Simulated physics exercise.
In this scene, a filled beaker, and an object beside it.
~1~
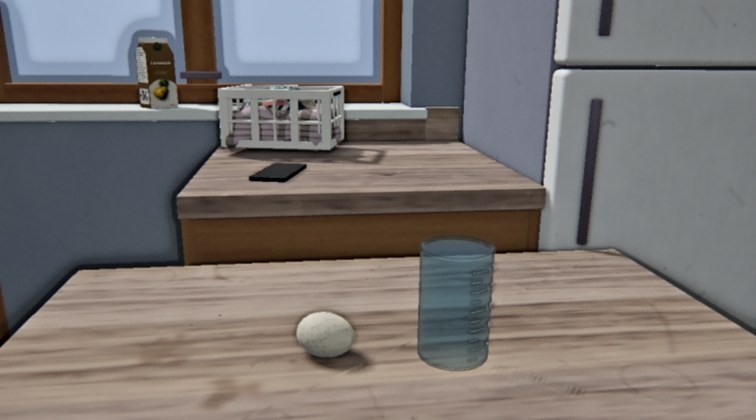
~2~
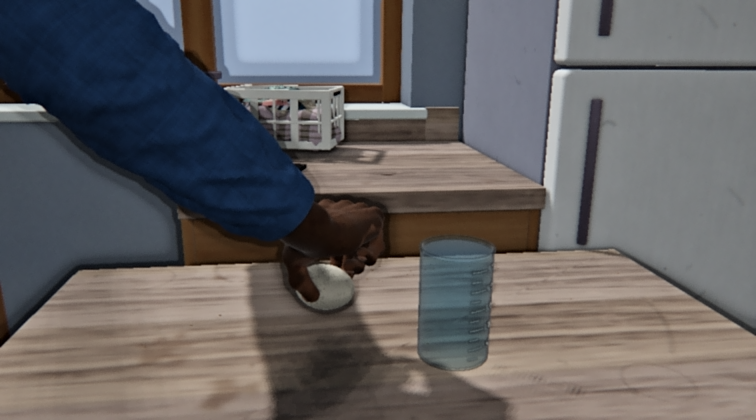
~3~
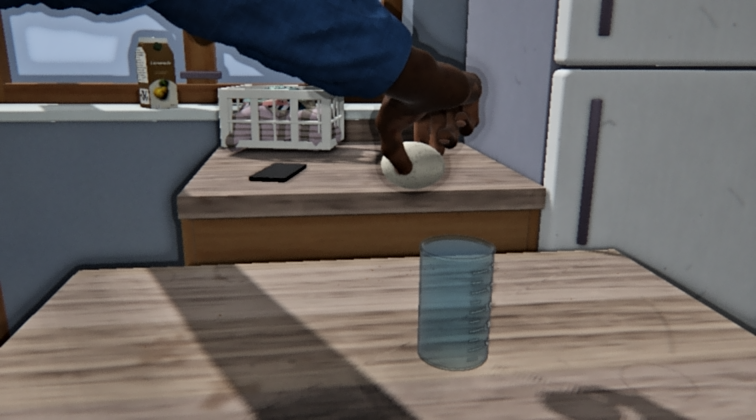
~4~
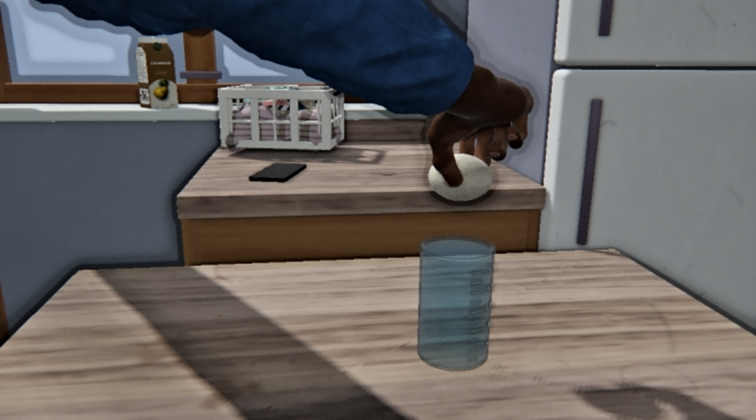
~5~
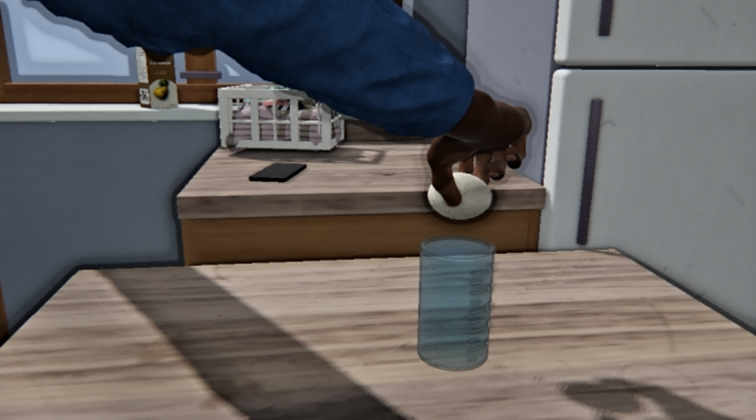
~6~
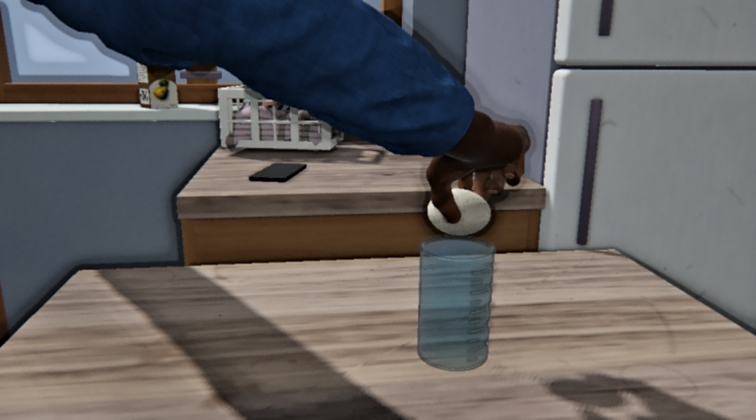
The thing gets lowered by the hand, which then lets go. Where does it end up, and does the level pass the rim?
In the water it goes under, and the beaker spills.
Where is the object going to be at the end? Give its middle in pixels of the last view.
Approximately (453, 331).
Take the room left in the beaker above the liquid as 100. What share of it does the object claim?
I'd put it close to 370 per cent.
Soon after, the egg enters the water; the beaker is full to the brim; some has gone over the rim.
Later, the egg goes on down; the beaker is full to the brim; some has gone over the rim.
In the end, the egg lies on the bottom; the beaker is full to the brim; some has gone over the rim.
